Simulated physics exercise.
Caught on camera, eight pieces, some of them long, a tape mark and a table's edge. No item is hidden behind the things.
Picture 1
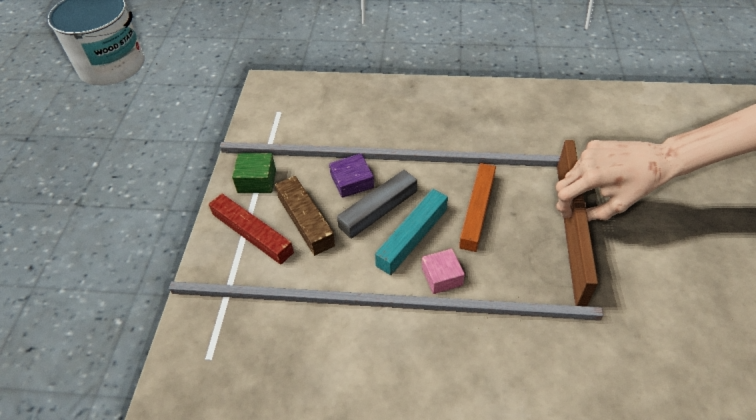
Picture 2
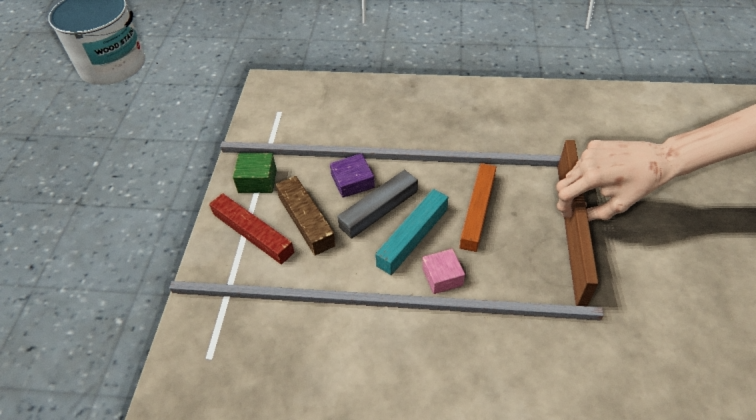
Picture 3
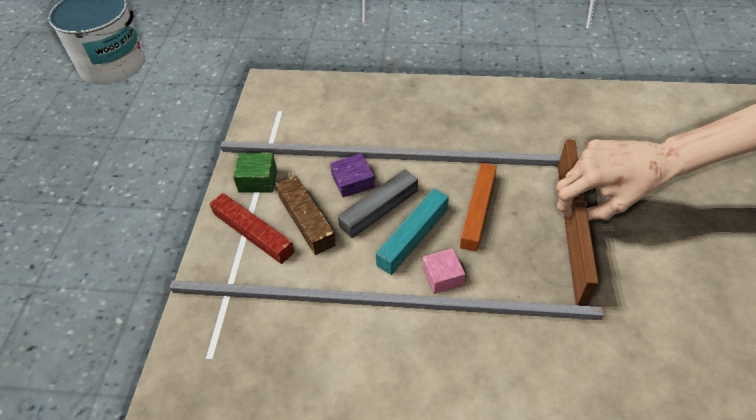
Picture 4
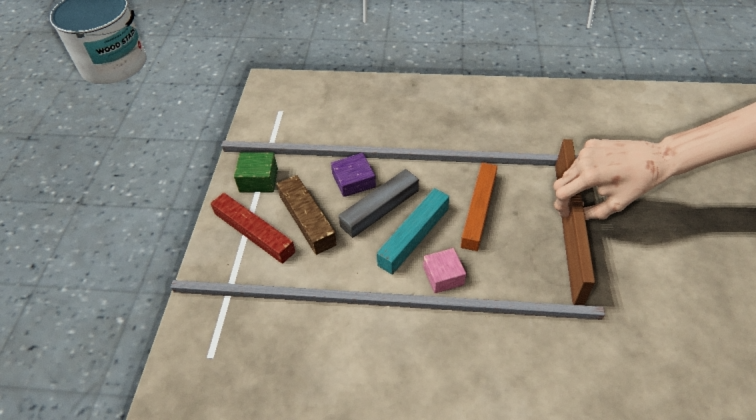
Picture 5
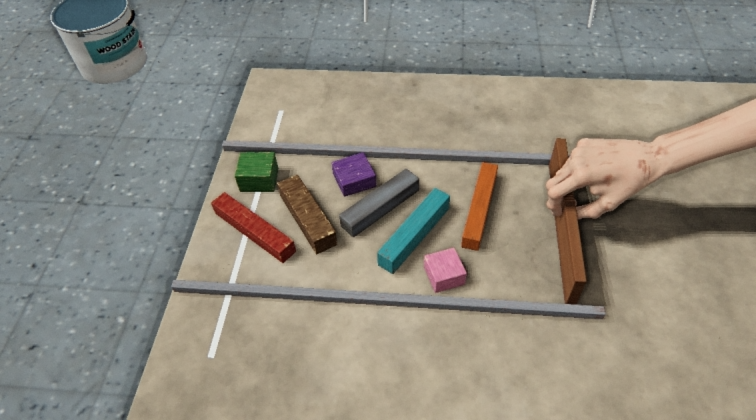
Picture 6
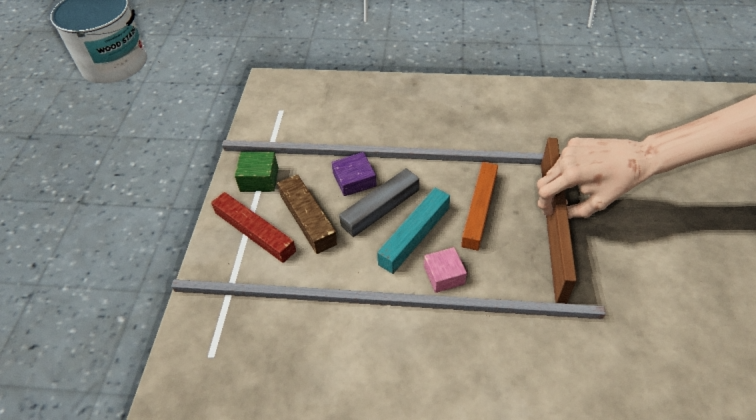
On a table between two grey rails, eight coloured blocks and bars lay still near a white tape line while a hand at the right slid an upright wooden board slightly left toward them.
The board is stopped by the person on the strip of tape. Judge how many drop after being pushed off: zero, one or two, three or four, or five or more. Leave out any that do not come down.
Falls come to a total of three or four.
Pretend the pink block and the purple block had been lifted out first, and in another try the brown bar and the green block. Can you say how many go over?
It would be 3 and 2.
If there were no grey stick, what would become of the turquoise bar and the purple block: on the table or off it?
The turquoise bar: Remains. The purple block: Remains.
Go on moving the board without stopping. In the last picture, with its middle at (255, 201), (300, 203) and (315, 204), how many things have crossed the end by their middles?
The counts are 4, 1 and 0, in that order.
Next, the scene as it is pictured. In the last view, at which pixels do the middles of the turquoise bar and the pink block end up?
Same order as the question: First (211, 222), second (222, 253).
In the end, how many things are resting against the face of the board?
2 touch it.
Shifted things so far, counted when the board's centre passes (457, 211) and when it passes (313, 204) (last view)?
Up to then 3, and up to the other point 8.
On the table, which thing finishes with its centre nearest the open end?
Grey stick.
Soon after, none off yet; green block at rest near (257, 172); red bar at rest near (253, 226); brown bar at rest near (307, 213).
Then, none off yet; green block at rest near (257, 172); red bar at rest near (250, 227); brown bar moved a little near (293, 216).
Further on, none off yet; green block moved well along near (201, 171); red bar moved a little near (197, 237); brown bar moved about its own width near (216, 215).
At rest, the number that fall off is three or four; fallen, purple block, brown bar, red bar and green block.
